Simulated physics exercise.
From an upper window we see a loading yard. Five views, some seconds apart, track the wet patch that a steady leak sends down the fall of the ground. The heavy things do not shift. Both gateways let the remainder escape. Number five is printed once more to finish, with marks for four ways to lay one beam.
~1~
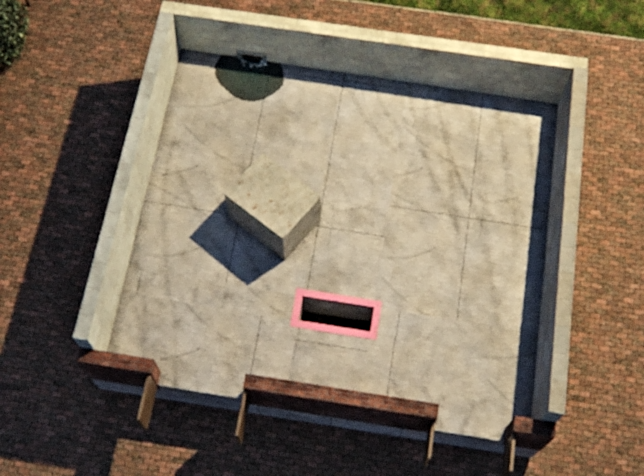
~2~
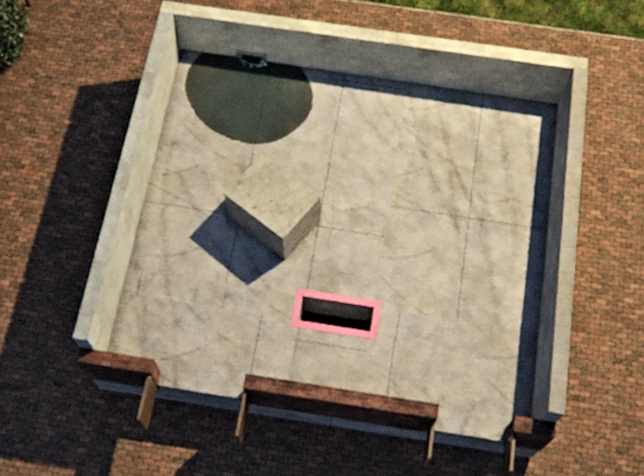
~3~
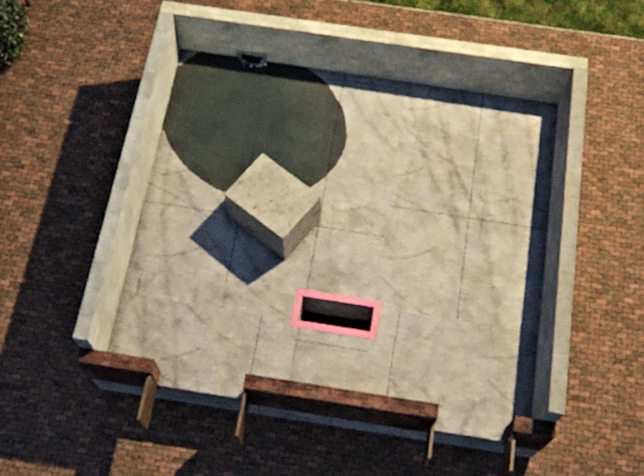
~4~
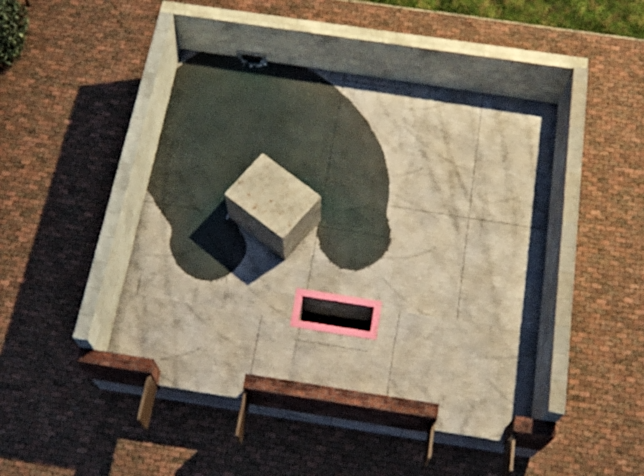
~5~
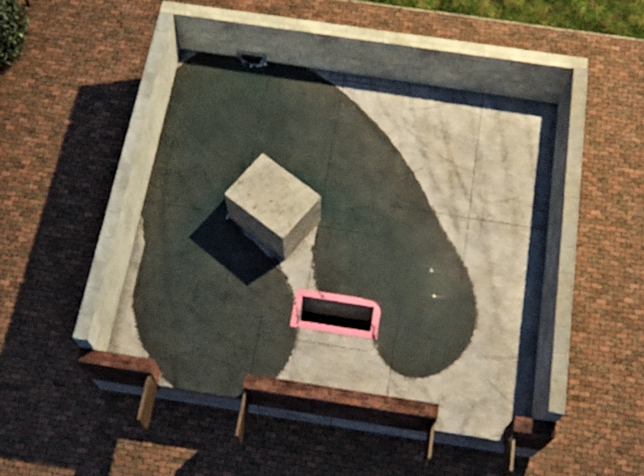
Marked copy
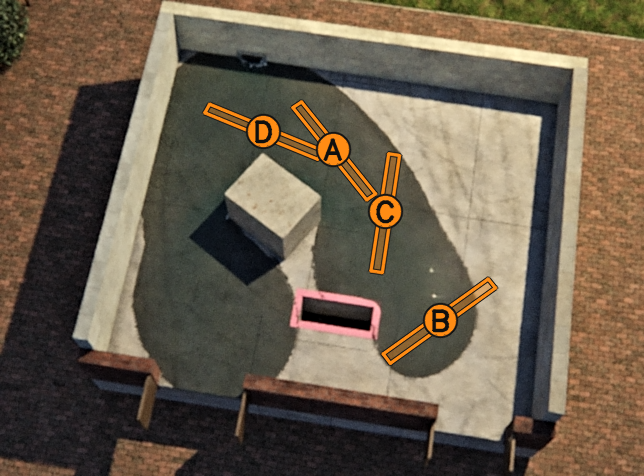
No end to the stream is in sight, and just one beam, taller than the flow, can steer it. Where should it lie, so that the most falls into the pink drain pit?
Take C.
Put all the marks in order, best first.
C, B, A, D.
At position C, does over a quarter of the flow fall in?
Yes.
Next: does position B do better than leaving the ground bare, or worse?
It is better.
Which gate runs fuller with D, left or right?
The right one.
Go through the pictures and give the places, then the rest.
The first picture shows outfall at (252, 56); pink drain pit at (336, 314); open gate at (469, 422); open gate at (205, 379); front seen at (272, 90), 2 % of the ground wet; pink drain pit still dry.
The second picture shows front seen at (236, 137), 8 % of the ground wet; pink drain pit still dry.
The third picture shows front seen at (219, 187), 17 % of the ground wet; pink drain pit still dry.
The fourth picture shows front seen at (363, 259), 29 % of the ground wet; pink drain pit still dry.
The fifth picture shows front seen at (444, 360), 50 % of the ground wet; pink drain pit taking water.
On the marked copy, A from (297, 104) to (371, 196); B from (386, 358) to (491, 283); C from (376, 271) to (394, 154); D from (207, 108) to (319, 154).
Choosing A, about 12 % of the stream goes into the pink drain pit, about 87 % out by the gates.
Choosing B, about 20 % of the stream goes into the pink drain pit, about 79 % out by the gates.
Choosing C, about 44 % of the stream goes into the pink drain pit, about 54 % out by the gates.
Choosing D, about 7 % of the stream goes into the pink drain pit, about 93 % out by the gates.
